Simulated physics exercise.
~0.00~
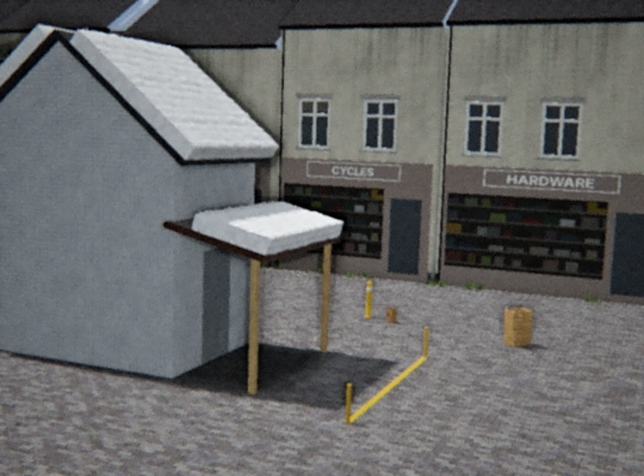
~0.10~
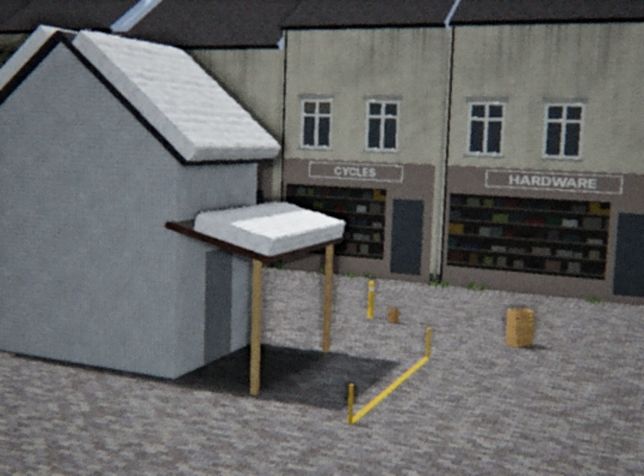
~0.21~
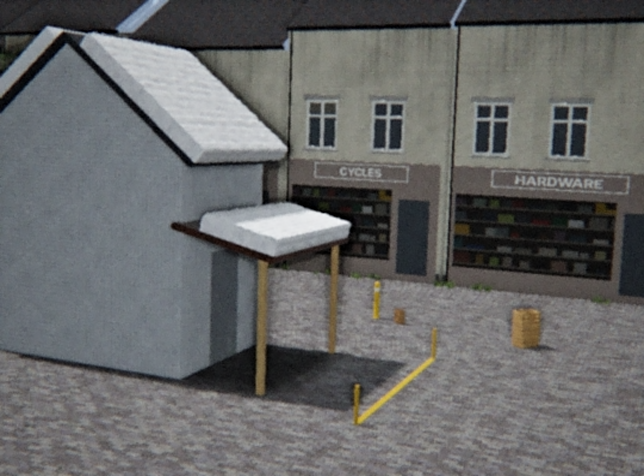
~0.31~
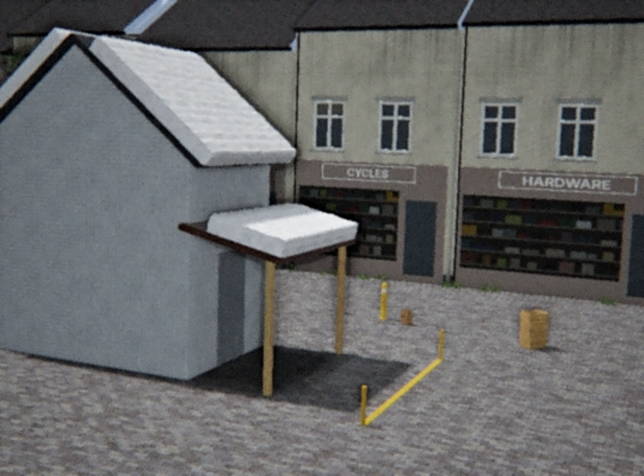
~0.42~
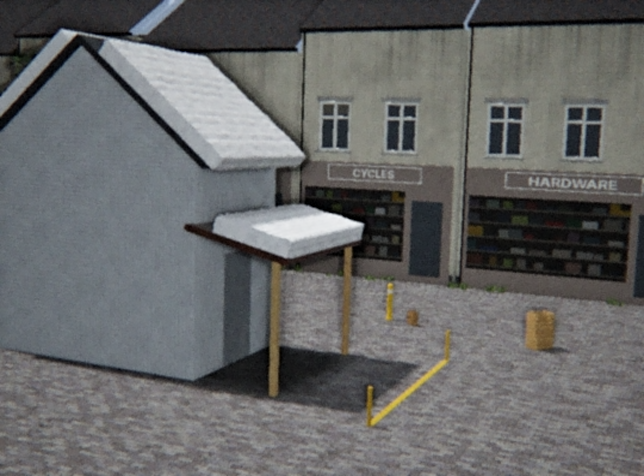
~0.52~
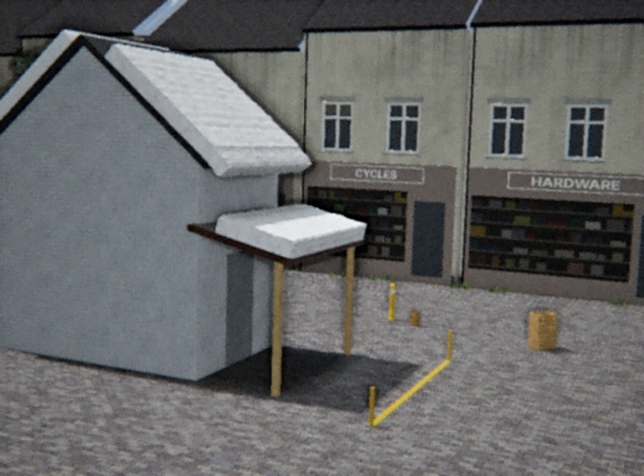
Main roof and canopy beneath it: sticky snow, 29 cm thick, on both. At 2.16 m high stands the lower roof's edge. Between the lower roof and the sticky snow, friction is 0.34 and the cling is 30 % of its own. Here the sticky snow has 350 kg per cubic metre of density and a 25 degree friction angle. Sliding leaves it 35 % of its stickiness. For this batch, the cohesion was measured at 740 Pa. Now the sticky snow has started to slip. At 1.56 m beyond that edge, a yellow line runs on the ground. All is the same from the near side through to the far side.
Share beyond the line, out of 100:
24 %.
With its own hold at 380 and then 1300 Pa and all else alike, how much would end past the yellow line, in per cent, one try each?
Result: 40 % for the first case, 3 % for the second.
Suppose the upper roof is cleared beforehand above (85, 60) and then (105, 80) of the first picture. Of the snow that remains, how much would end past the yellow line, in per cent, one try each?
It would be around 18 percent and then around 7 percent.
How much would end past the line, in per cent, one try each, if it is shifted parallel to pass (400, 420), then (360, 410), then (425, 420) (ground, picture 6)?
The three tries give 18 %, 35 % and 12 % in turn.
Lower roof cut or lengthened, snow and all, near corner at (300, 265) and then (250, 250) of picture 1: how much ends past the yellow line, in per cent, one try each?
16 %, then 30 %.
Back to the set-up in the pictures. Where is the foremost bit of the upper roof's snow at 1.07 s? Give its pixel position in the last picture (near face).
It shows up near (257, 223) in the last picture.
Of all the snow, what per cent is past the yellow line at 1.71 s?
I'd say near 0 in a hundred.
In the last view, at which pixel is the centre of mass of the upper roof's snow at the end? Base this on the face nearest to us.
Position: About (339, 348).
After 1.07 s, none is below the lower edge and 0 % is past the line.
After 1.71 s, none is below the lower edge and 0 % is past the line.
After 2.36 s, 46 % is below the lower edge and 2 % is past the line.
After 3.00 s, 64 % is below the lower edge and 24 % is past the line.
After 4.10 s, at the end, 65 % is below the lower edge and 24 % is past the line.
